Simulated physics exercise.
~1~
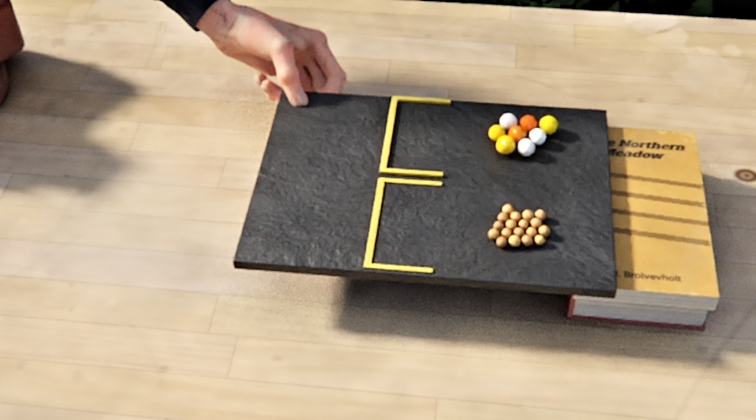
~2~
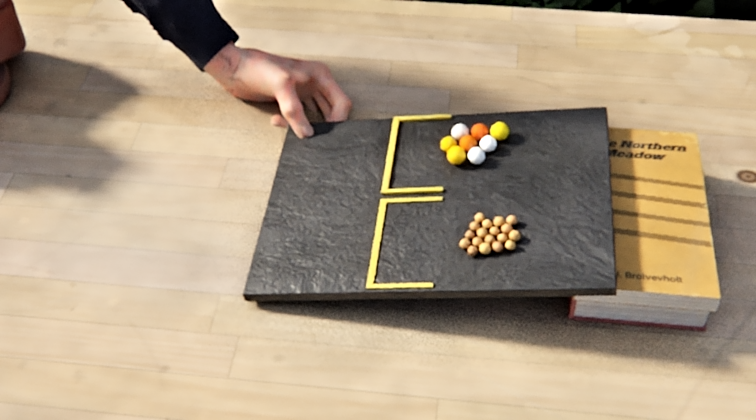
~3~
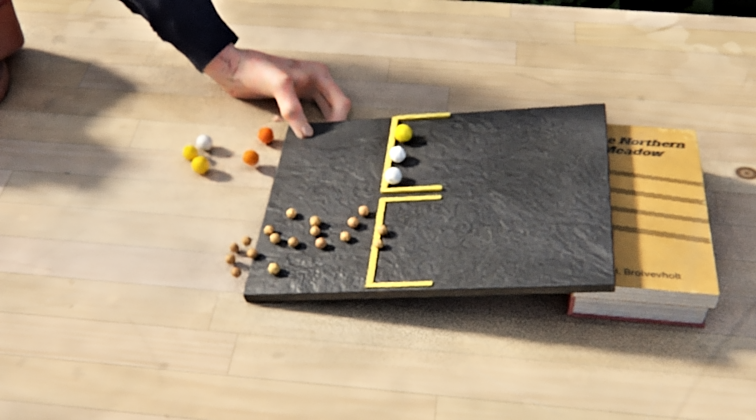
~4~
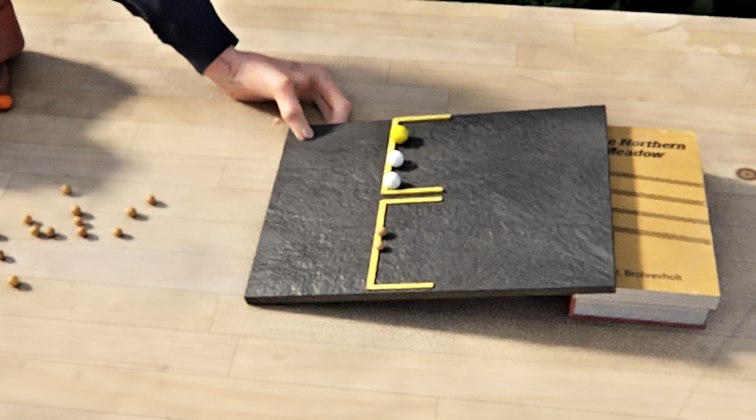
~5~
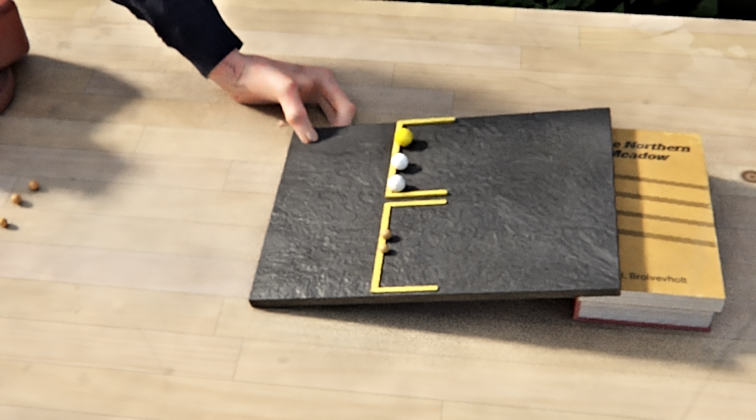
At the start, a dark slate board rests with its right end on books while a hand holds its left end, and a cluster of yellow, white and orange balls sits above a cluster of small tan beads. The hand lowers the left end slightly, and both clusters shift left toward the yellow bars. Most of the beads and several balls then pass the bars and roll off onto the table. They scatter away leftward. At the end, the board stays tilted in the hand, with one yellow ball, two white balls and two beads held at the bars.
